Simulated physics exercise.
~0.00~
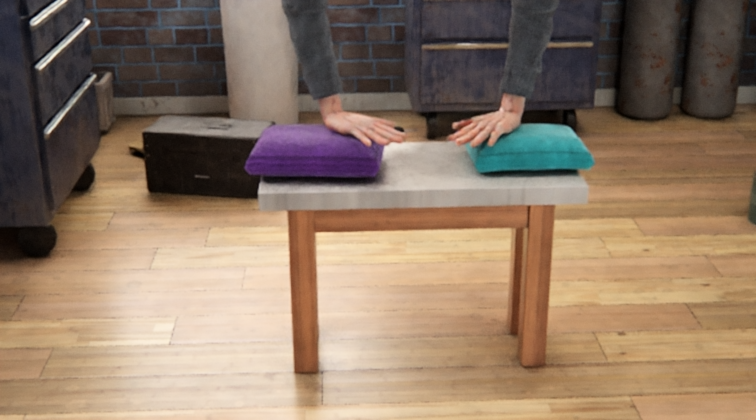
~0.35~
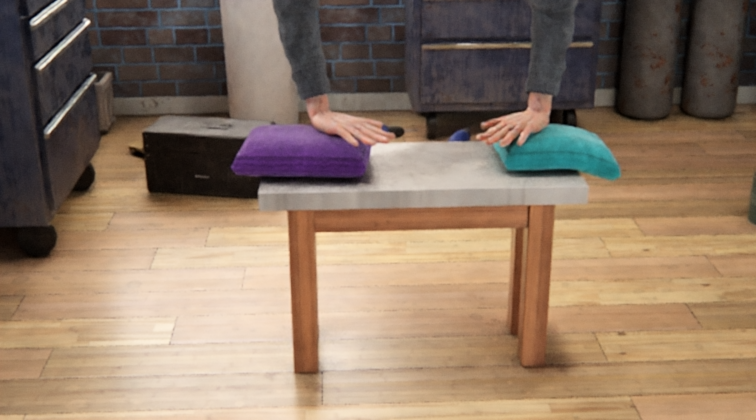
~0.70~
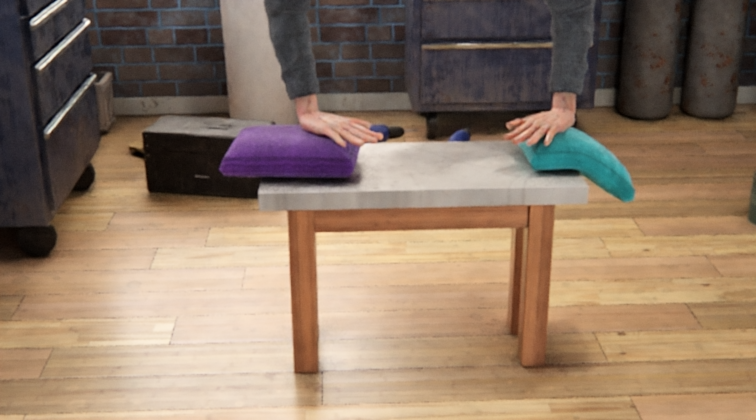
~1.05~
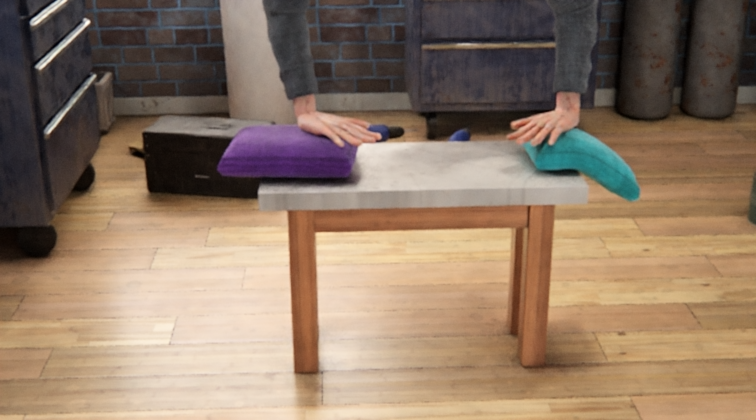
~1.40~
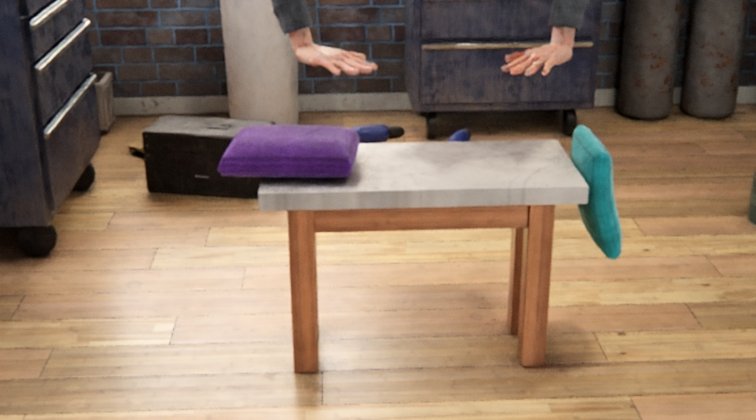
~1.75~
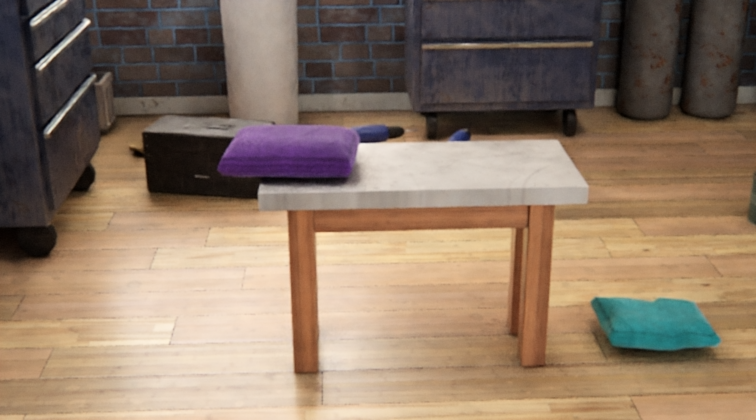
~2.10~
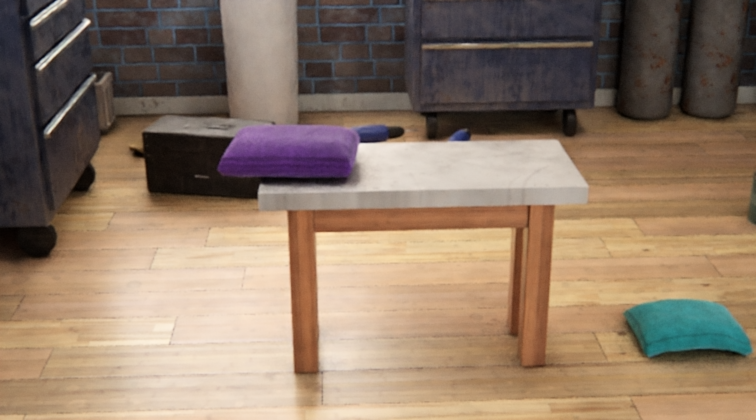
A purple cushion-like bag and a turquoise one rest on a pale-topped wooden bench, seen from the front and slightly above in a workshop with a plank floor, brick wall and dark blue cabinets. Two hands press on the bags and slide them apart, purple to the left end and turquoise to the right, where it droops over the edge. The hands lift away and withdraw. The turquoise bag tips off the end, drops to the floor and shifts farther right, lying there while the purple bag stays still on the bench.
